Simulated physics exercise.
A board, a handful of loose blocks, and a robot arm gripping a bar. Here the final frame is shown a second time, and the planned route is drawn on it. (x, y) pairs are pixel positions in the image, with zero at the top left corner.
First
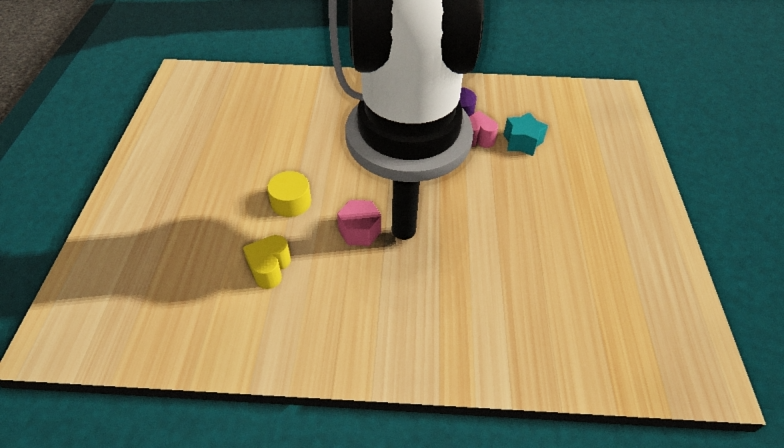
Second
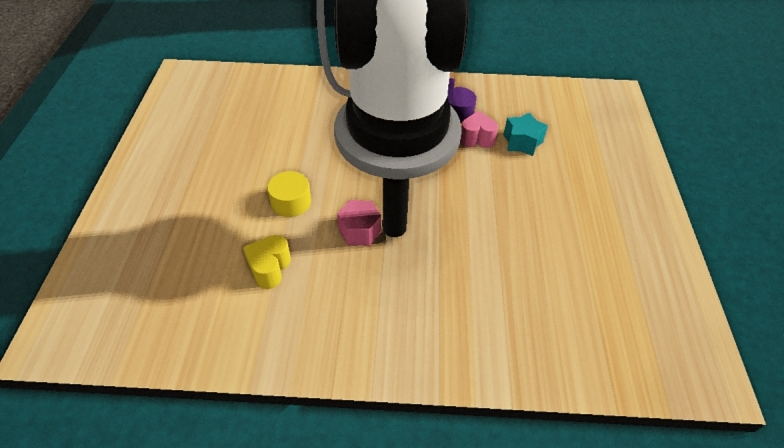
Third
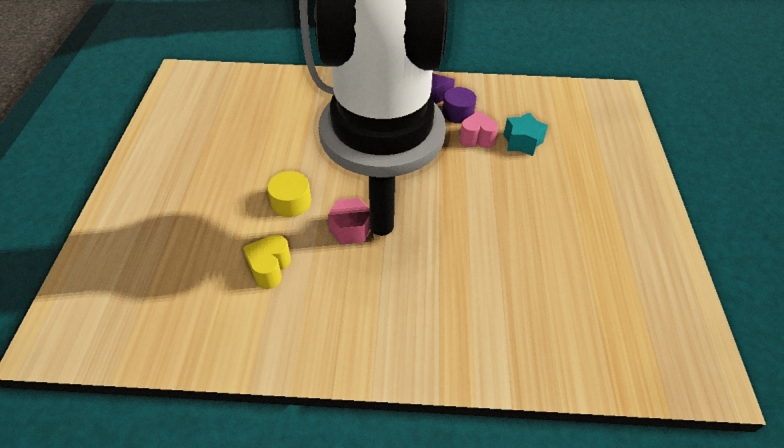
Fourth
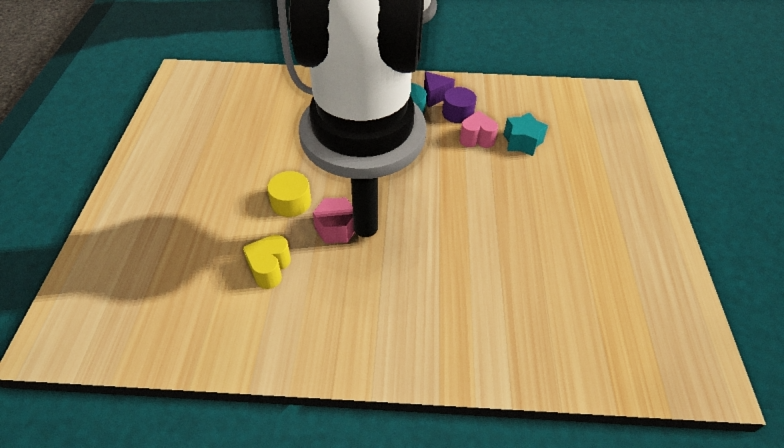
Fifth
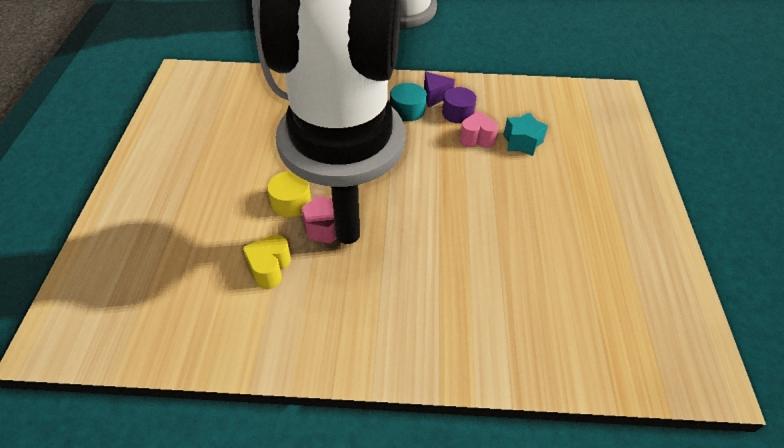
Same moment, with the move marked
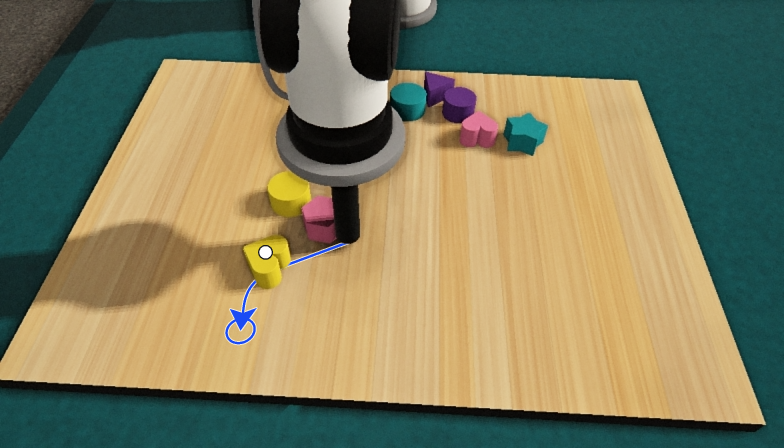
Robot arm gripping a black bar moving left and pushing a pink hexagon block toward two yellow blocks on a wooden board.
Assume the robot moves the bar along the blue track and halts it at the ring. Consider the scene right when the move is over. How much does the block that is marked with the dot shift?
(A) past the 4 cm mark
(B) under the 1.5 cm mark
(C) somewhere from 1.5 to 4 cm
The answer is A.
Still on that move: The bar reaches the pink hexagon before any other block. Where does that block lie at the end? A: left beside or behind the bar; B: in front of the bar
I'll go with A - left beside or behind the bar.
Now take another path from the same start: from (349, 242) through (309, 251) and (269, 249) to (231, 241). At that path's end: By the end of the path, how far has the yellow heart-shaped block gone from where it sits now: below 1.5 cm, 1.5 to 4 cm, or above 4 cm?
The distance will be 1.5 to 4 cm.
The drawn path runs from (349, 242) over (301, 260) and (254, 284) to (241, 331); the dot is on the yellow heart-shaped block.
On the path given first. One third of the way, bar (298, 253); yellow heart-shaped block (262, 253); pink hexagon (317, 210), turned 15° clockwise.
Two thirds of the way, bar (251, 278); yellow heart-shaped block (221, 263); pink hexagon (317, 210), turned 15° clockwise.
At the end, bar (238, 324); yellow heart-shaped block (219, 266); yellow cylinder not moved; pink hexagon (317, 210), turned 15° clockwise.
